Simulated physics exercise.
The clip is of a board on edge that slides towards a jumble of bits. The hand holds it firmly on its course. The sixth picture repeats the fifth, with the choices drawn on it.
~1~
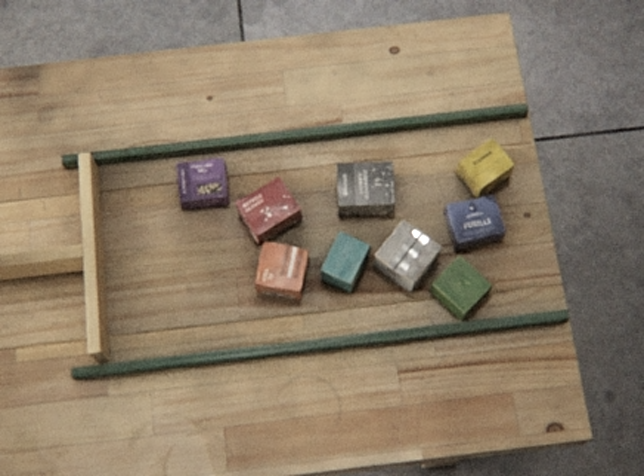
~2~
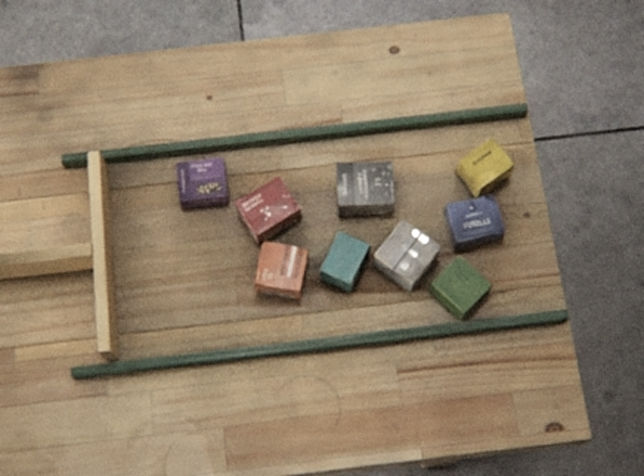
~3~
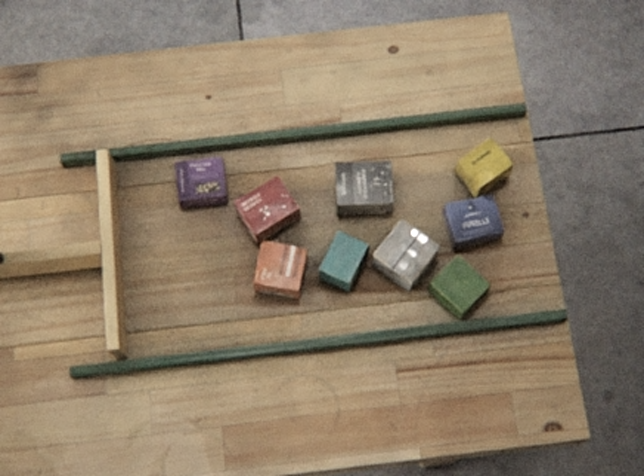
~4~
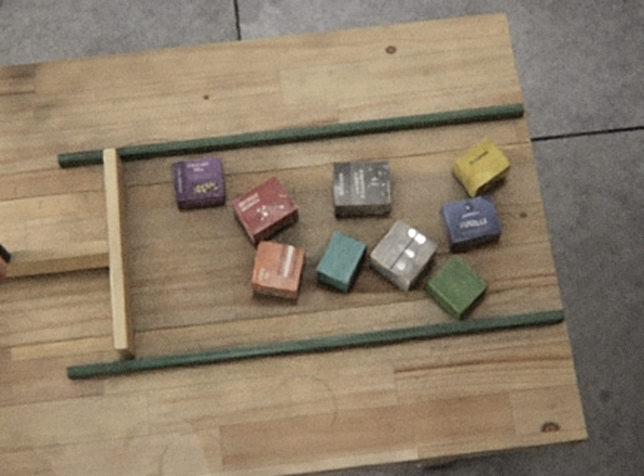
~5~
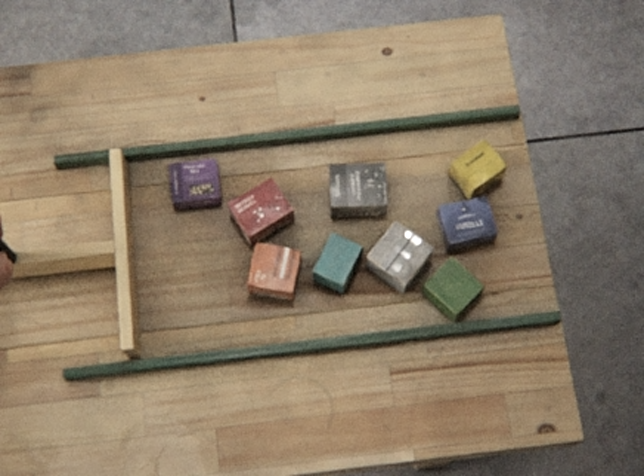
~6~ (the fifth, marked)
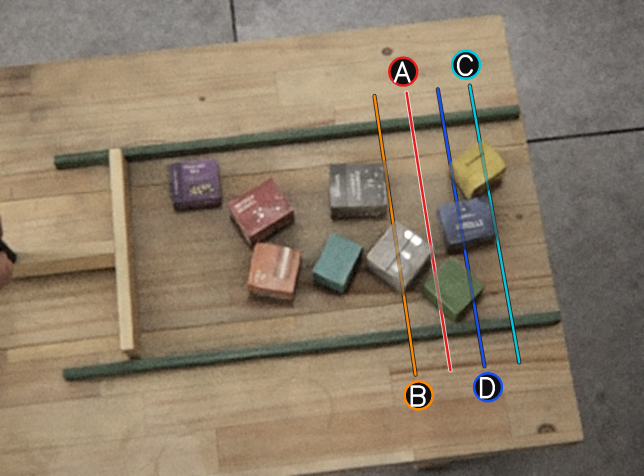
At first, a wooden board stands on edge between two green strips on a tabletop, left of nine scattered small coloured boxes. It slides a short way right towards them, and a hand comes into view at the left edge. The board ends closer to the purple box, still not touching any.
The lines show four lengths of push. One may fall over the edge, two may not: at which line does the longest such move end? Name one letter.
At B, and not beyond.
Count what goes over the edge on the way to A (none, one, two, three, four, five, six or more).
By then, two.
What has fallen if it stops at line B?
The blue packet goes over.
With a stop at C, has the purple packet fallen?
No.
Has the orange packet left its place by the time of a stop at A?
By then, yes.
On the marked copy, A at (428, 225); B at (394, 229); C at (493, 218); D at (460, 222).
Taking B. A third of the way, board (219, 235); purple packet (246, 176); red box (267, 216).
Two thirds of the way, board (317, 224); blue packet (476, 219); green block (468, 291).
When it is over, board (391, 216); blue packet over the edge; yellow packet (518, 162); one fallen.
As for the rest, A drops two; C drops five; D drops three.
